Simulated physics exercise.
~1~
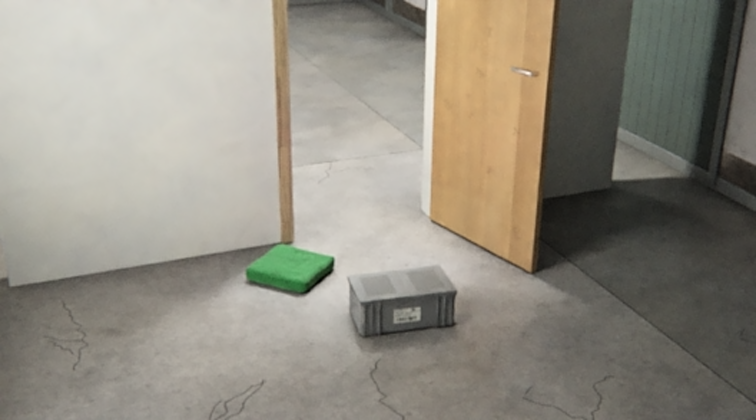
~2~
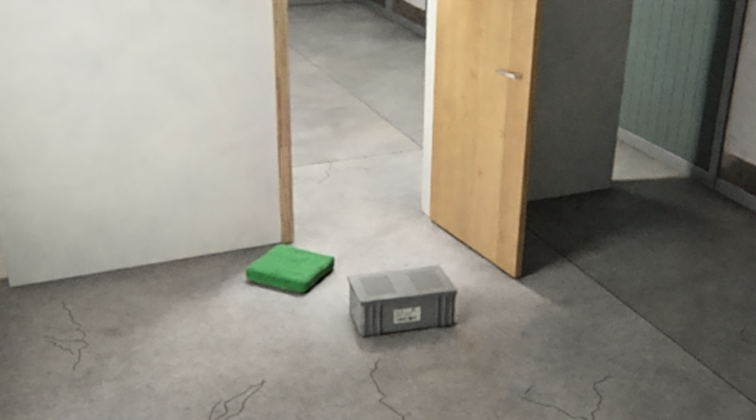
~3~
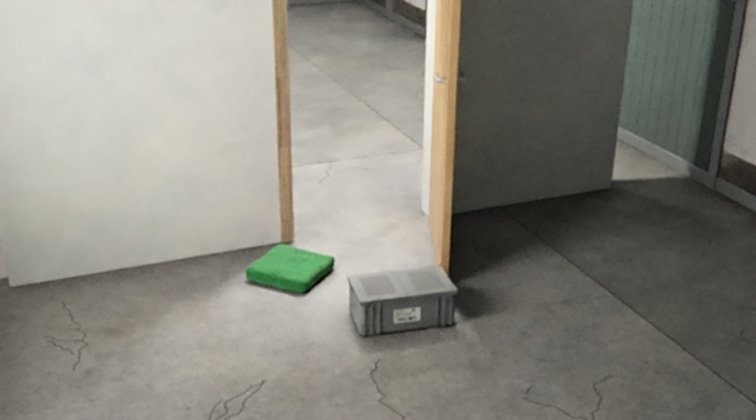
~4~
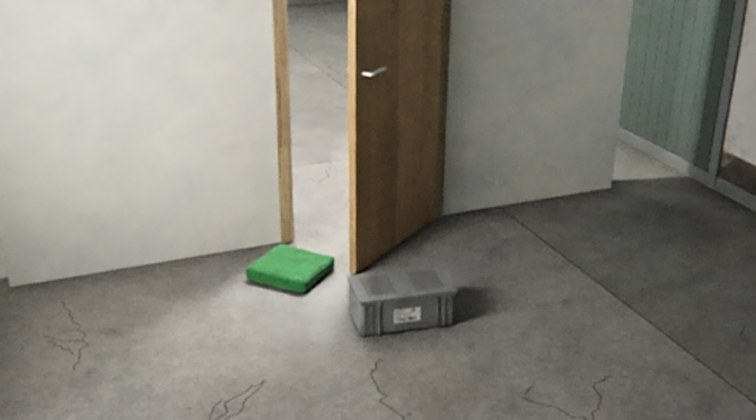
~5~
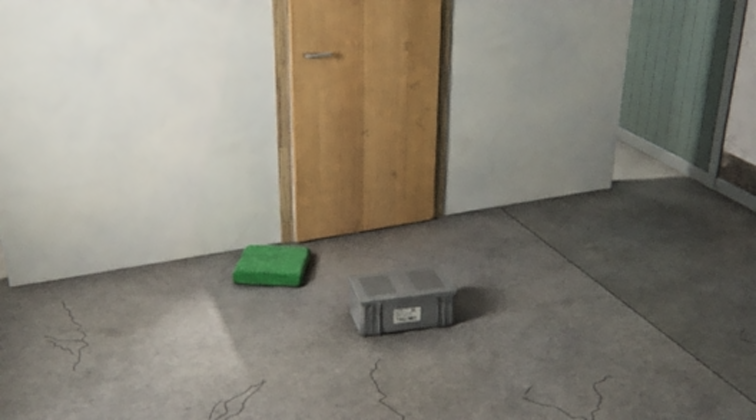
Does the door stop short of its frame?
No, the door swings all the way round and ends up closed in its frame.
